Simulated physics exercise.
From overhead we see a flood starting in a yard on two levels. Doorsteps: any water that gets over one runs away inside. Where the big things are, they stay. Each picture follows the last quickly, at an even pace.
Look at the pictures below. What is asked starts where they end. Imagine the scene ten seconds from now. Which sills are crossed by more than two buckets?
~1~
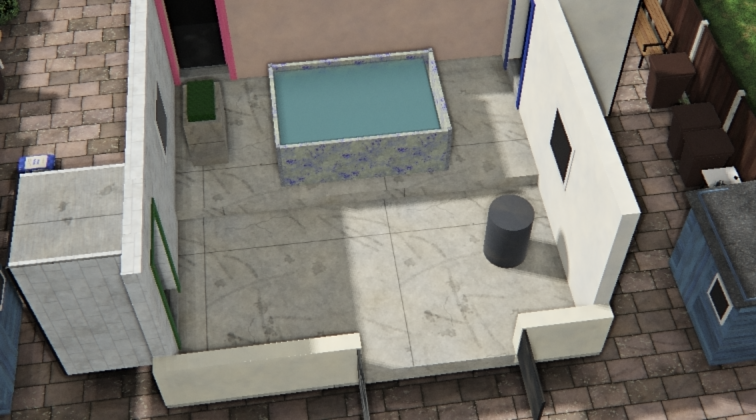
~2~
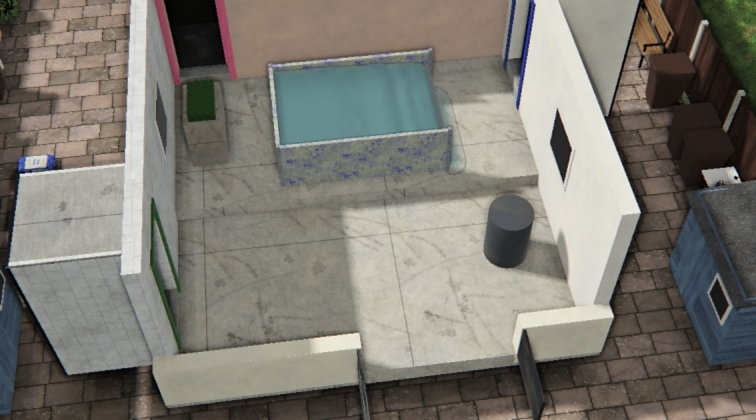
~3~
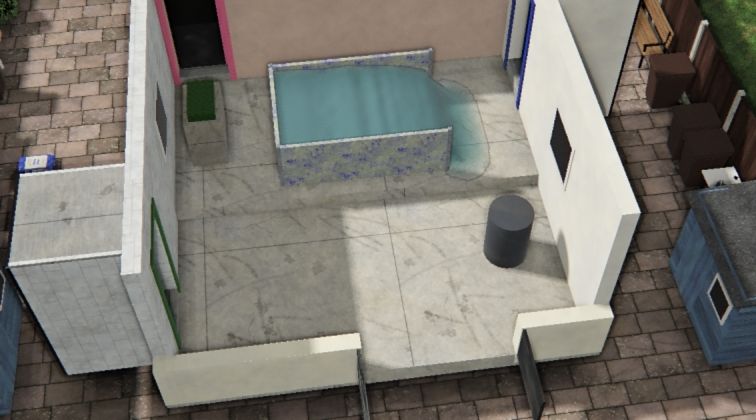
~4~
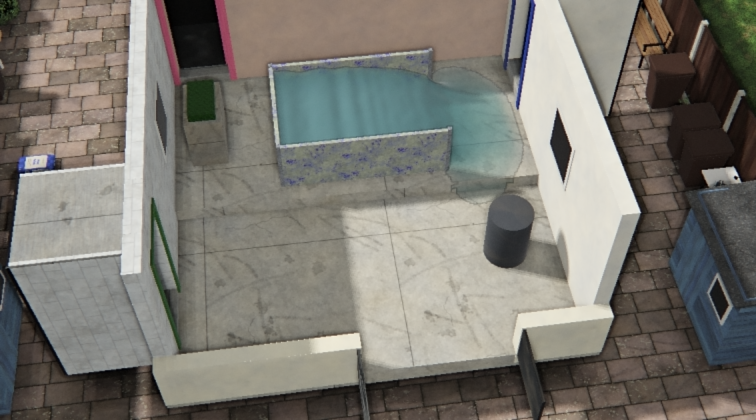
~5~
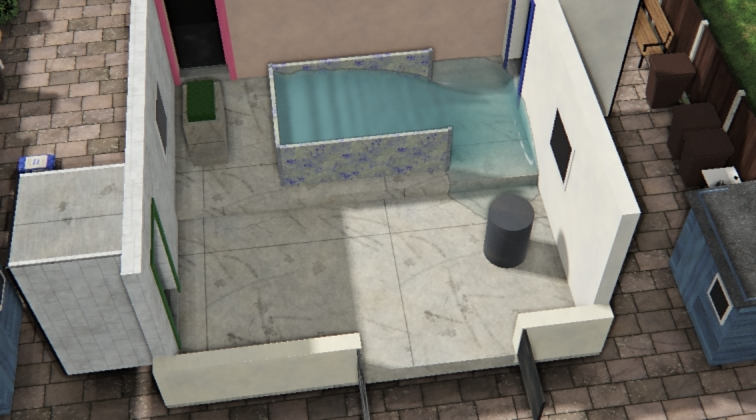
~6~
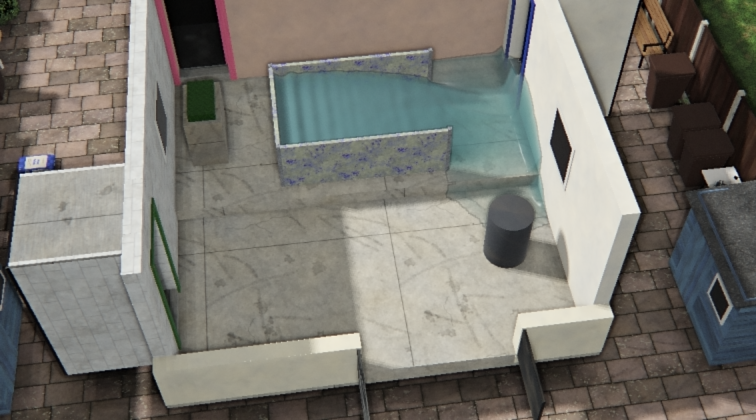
Outcome: The pink door surpasses two buckets; the blue door surpasses two buckets; the green door surpasses two buckets.
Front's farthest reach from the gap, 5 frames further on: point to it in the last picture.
The flood front should get to about (578, 332).
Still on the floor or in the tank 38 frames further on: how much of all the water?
Near 84 in a hundred.
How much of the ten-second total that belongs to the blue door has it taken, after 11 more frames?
By my reckoning, 60 percent.
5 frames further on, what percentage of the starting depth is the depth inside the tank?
Estimate: Around 56 per cent.
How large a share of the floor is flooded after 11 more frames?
Some 35 per cent.
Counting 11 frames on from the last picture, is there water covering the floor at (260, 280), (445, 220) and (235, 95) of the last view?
First spot not wet, second inundated, third not wet.
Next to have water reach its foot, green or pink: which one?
Going by the pictures, it would be the one in pink.
A moment on, water covers 20 % of the floor; the pink door not reached, the blue door over two buckets in, the green door not reached.
Next, water covers 35 % of the floor; the pink door not reached, the blue door far over two buckets in, the green door not reached.
Then, water covers 75 % of the floor; the pink door under two buckets in, the blue door far over two buckets in, the green door not reached.
Later, water covers 95 % of the floor; the pink door far over two buckets in, the blue door far over two buckets in, the green door over two buckets in.
In the end, water covers 95 % of the floor; the pink door far over two buckets in, the blue door far over two buckets in, the green door over two buckets in.
